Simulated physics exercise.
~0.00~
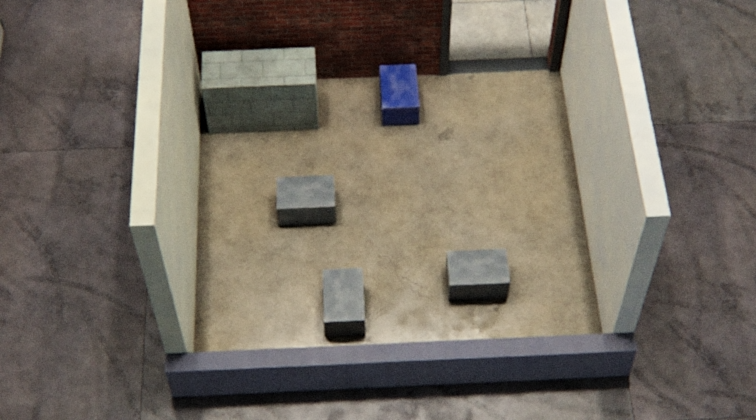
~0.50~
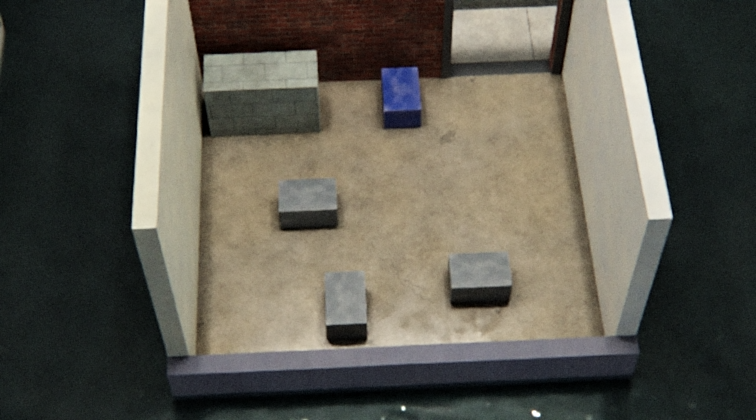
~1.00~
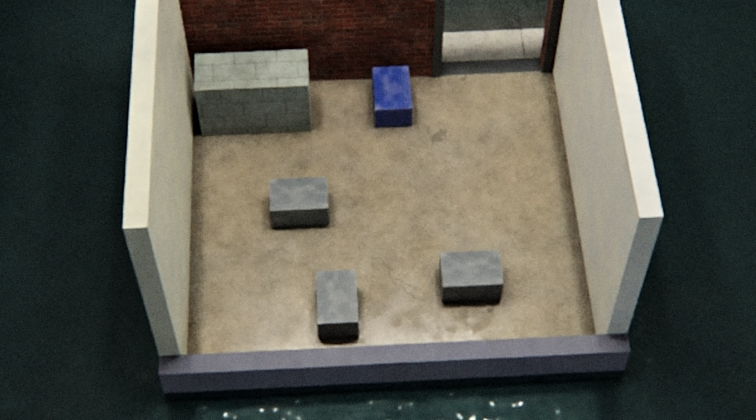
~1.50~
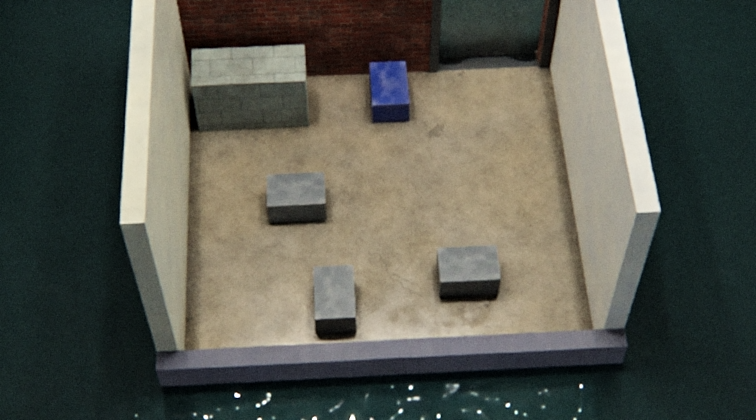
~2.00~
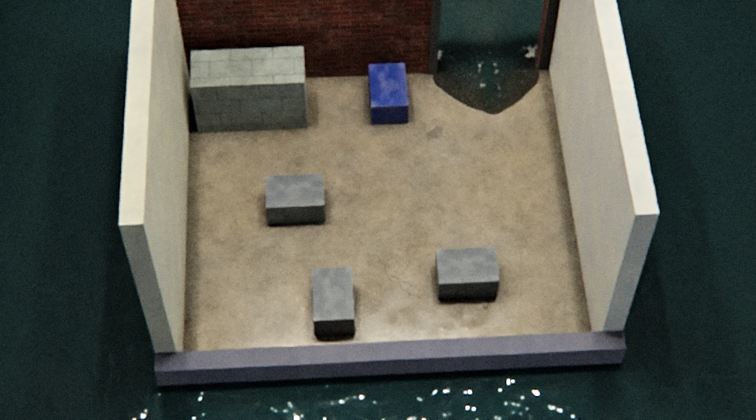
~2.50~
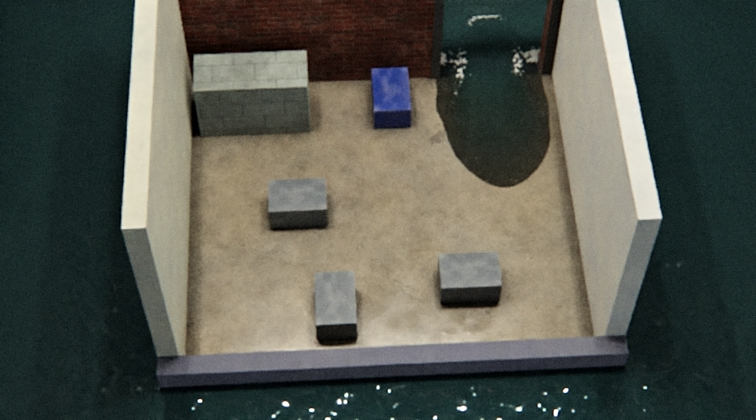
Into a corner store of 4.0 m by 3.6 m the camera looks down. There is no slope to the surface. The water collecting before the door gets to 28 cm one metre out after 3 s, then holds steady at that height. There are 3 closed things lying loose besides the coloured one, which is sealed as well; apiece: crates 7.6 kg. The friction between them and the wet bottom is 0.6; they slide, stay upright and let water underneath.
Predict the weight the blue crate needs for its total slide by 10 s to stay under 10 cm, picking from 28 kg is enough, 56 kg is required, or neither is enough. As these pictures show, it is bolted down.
I reckon the lighter ballast is ample.
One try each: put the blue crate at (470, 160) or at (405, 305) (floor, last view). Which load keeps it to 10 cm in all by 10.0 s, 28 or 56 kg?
For the first start you need the heavier one; for the second you need the heavier one.
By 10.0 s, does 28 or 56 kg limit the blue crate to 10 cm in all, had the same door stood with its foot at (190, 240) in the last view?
In that case only the higher weight holds it.
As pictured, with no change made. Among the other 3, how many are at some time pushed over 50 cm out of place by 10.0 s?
Tally: 3.
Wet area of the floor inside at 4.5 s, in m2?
About 9.5 m2.
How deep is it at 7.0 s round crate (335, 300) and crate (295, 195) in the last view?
Roughly 13 and 2 cm.
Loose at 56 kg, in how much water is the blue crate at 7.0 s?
Something like 2 centimetres.
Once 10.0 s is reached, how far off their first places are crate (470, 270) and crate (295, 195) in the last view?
200 cm and 80 cm respectively.
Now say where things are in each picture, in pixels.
In the first picture, the blue crate at (399, 86), on the bottom; water covers 0.0 m2; 0 of 4 have shifted.
In the second picture, the blue crate at (401, 89) rests on the ground; water covers 0.0 m2; 0 of 4 have shifted.
In the third picture, the blue crate at (392, 88), on the bottom; water covers 0.0 m2; 0 of 4 have shifted.
In the fourth picture, the blue crate at (389, 83), on the bottom; water covers 0.0 m2; 0 of 4 have shifted.
In the fifth picture, the blue crate at (388, 85) rests on the ground; water covers 0.5 m2; 0 of 4 have shifted.
In the sixth picture, the blue crate at (391, 89), on the bottom; 1.5 m2 under water; 0 of 4 have shifted.
After 3.5 s the blue crate would be 0 cm from its start with 28 kg and 0 cm from its start with 56 kg; 1 cm of water round it then.
After 4.5 s the blue crate would be 0 cm from its start with 28 kg and 0 cm from its start with 56 kg; 1 cm of water round it then.
After 7.0 s the blue crate would be 0 cm from its start with 28 kg and 0 cm from its start with 56 kg; 2 cm of water round it then.
After 10.0 s the blue crate would be 0 cm from its start with 28 kg and 0 cm from its start with 56 kg; 10 cm of water round it then.
